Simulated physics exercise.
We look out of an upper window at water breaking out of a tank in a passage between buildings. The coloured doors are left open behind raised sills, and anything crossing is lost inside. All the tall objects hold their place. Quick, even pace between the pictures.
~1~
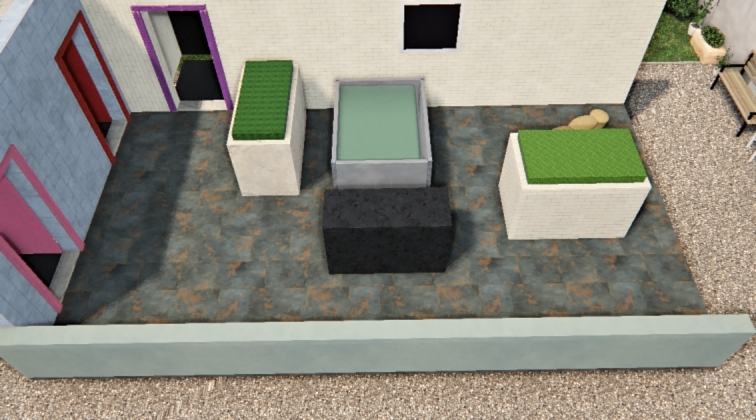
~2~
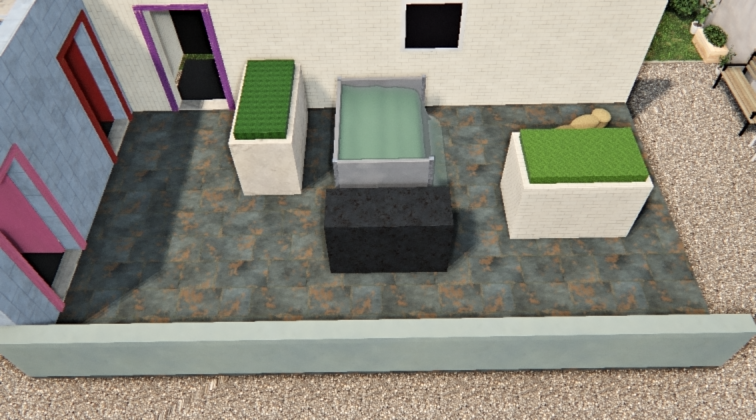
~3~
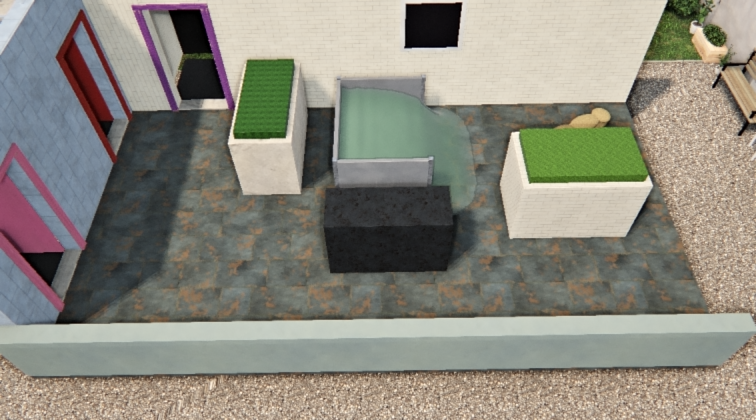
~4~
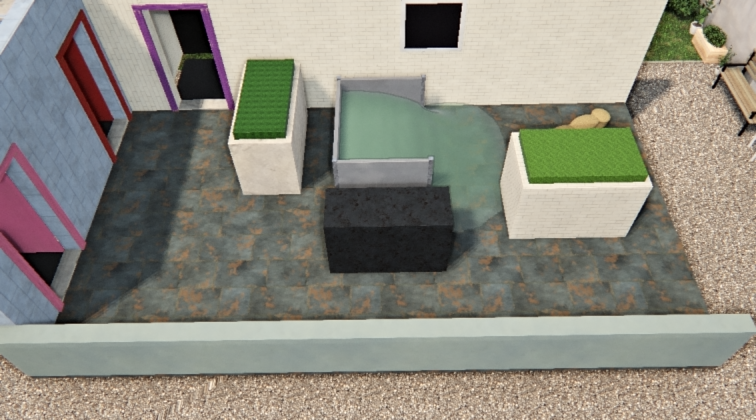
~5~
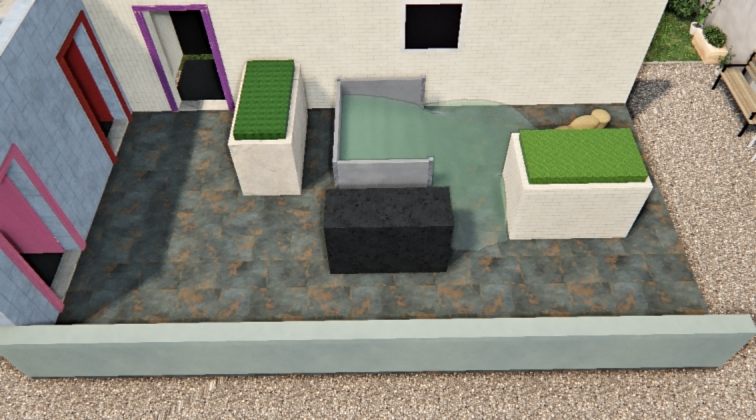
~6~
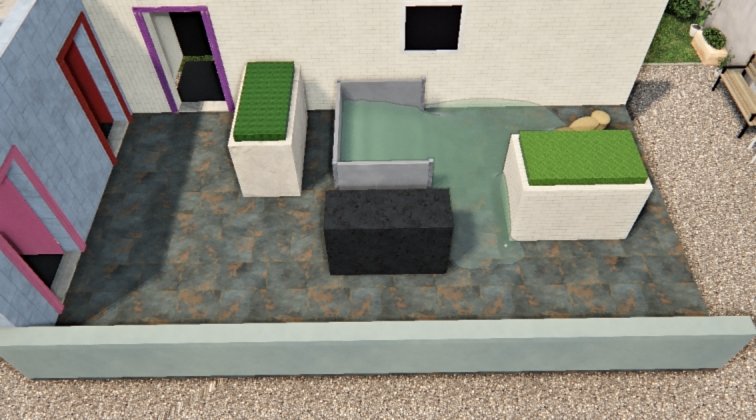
Water sits still in a grey tank against a pale wall, then breaks out through its right side across the dark paved floor. The greenish sheet fans rightward, passes behind the black block and reaches the grass-topped white block, spreading along its near left corner as the level in the tank drops.
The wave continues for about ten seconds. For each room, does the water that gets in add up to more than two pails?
The purple door does not surpass two buckets. The pink door does not surpass two buckets. The red door does not surpass two buckets.
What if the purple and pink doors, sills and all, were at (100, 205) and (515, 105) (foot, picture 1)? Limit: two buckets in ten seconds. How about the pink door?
As I see it, the pink exceeds the limit.
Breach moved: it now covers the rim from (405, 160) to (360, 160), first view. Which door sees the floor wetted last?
That's the purple one.
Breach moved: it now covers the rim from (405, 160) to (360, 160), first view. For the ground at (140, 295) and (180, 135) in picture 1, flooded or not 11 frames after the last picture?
As listed: Submerged, unflooded.
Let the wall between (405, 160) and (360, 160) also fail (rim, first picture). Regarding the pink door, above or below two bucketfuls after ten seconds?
The pink one goes past it.
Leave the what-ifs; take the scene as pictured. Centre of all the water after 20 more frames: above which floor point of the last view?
Somewhere near (483, 182).
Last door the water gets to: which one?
The one in red.
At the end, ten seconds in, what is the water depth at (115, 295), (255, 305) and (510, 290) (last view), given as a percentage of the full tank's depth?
Roughly 4 per cent, 2 per cent and 4 per cent.
A moment on, water covers 30 % of the floor; the purple door not reached, the pink door not reached, the red door not reached.
Next, water covers 35 % of the floor; the purple door not reached, the pink door not reached, the red door not reached.
Then, water covers 45 % of the floor; the purple door not reached, the pink door not reached, the red door not reached.
Later, water covers 60 % of the floor; the purple door not reached, the pink door not reached, the red door not reached.
In the end, water covers 75 % of the floor; the purple door wet at the sill, nothing in, the pink door wet at the sill, nothing in, the red door wet at the sill, nothing in.
